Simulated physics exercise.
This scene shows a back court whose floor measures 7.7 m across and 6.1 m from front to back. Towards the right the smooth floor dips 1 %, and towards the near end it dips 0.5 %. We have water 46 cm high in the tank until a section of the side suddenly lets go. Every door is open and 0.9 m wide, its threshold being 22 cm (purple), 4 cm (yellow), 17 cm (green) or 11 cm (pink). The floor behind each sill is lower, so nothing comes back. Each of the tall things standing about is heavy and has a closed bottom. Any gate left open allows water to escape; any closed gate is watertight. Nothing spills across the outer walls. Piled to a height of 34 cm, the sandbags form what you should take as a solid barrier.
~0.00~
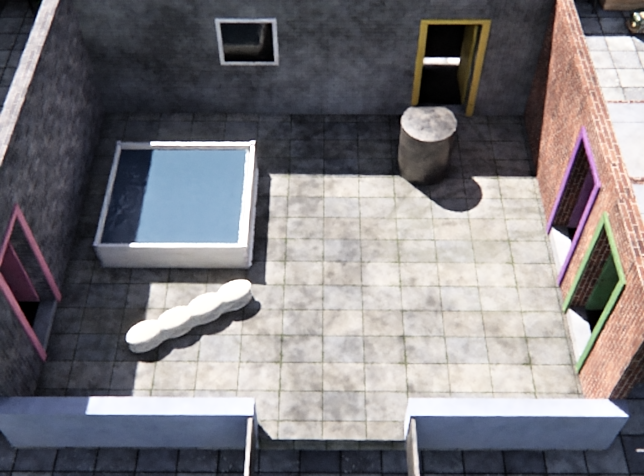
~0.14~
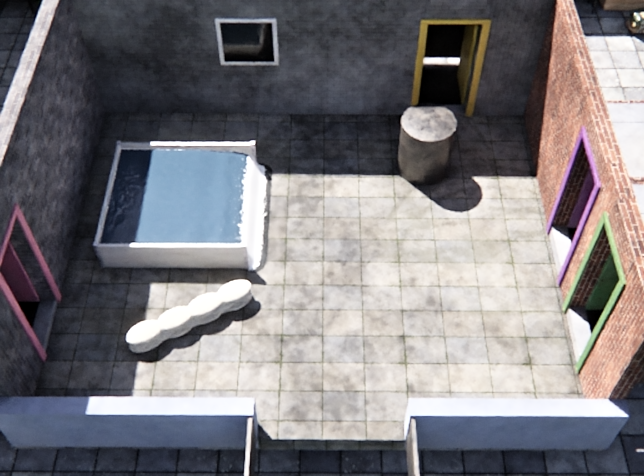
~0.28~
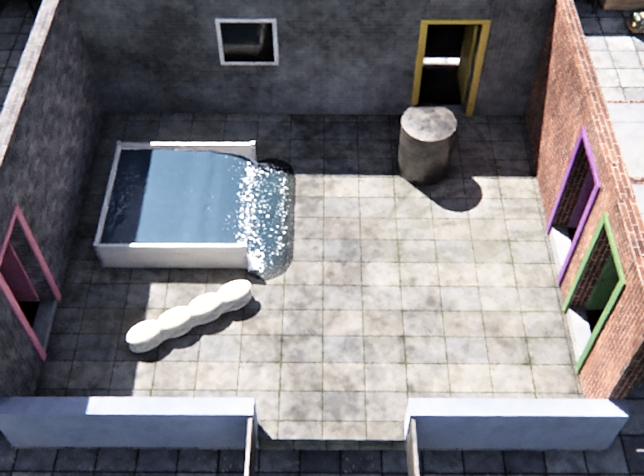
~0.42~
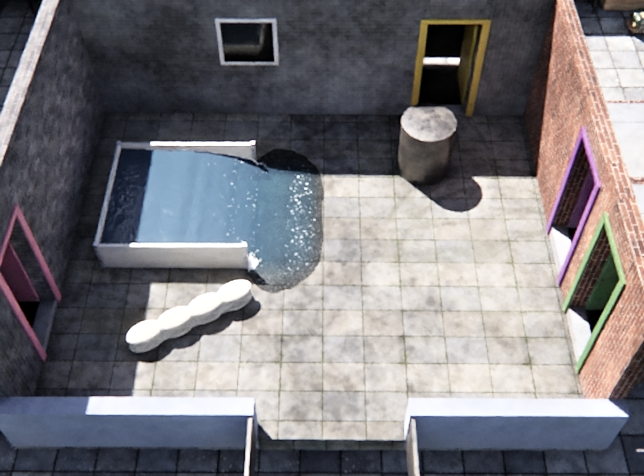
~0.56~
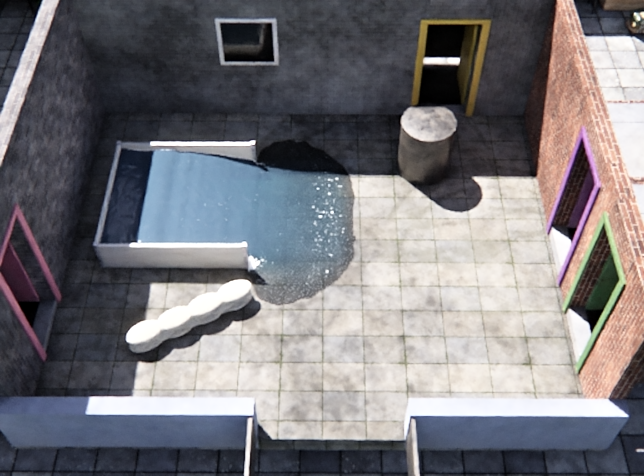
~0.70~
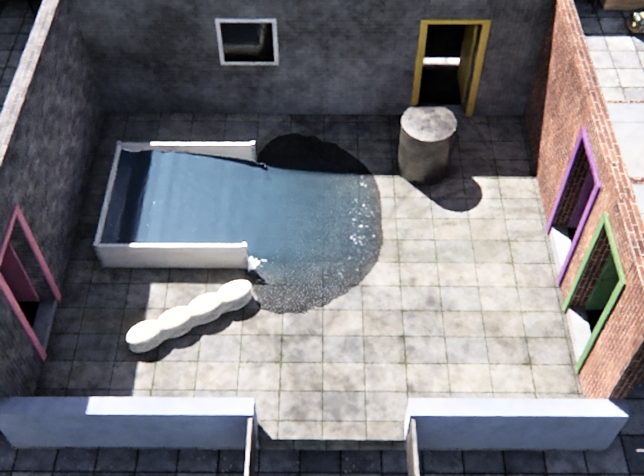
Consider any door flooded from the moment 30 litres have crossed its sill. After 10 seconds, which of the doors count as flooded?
Purple door: Not flooded; yellow door: Flooded; green door: Not flooded; pink door: Not flooded.
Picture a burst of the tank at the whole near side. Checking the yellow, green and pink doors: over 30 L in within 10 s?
Yellow short, green short, pink beyond.
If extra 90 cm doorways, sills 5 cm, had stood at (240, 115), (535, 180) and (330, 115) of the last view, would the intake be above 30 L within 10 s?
First doorway falls short, second gets there, third falls short.
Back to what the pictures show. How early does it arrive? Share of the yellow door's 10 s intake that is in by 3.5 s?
Roughly 25%.
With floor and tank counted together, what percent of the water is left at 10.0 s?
Some 92 in a hundred.
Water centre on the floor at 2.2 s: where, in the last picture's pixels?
It lies at roughly (297, 218) in pixels.
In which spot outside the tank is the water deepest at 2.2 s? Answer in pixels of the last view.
It's at about (394, 179) in the last picture.
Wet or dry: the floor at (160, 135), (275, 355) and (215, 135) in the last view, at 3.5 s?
The first point is not yet hit, the second is not yet hit and the third is not yet hit.
After 1.4 s water covers 30 % of the floor and is deepest (21 cm) near (252, 253); purple door not reached, yellow door not reached, green door not reached, pink door not reached.
After 2.2 s water covers 45 % of the floor and is deepest (25 cm) near (394, 179); purple door 19 cm at the sill, 0 L in, yellow door 8 cm at the sill, 0 L in, green door not reached, pink door not reached.
After 3.5 s water covers 55 % of the floor and is deepest (28 cm) near (581, 424); purple door 22 cm at the sill, 2 L in, yellow door 9 cm at the sill, 18 L in, green door 17 cm at the sill, 0 L in, pink door not reached.
After 6.0 s water covers 60 % of the floor and is deepest (17 cm) near (581, 424); purple door 12 cm at the sill, 3 L in, yellow door 10 cm at the sill, 42 L in, green door 14 cm at the sill, 1 L in, pink door not reached.
After 10.0 s water covers 80 % of the floor and is deepest (13 cm) near (581, 424); purple door 6 cm at the sill, 3 L in, yellow door 5 cm at the sill, 77 L in, green door 11 cm at the sill, 1 L in, pink door not reached.
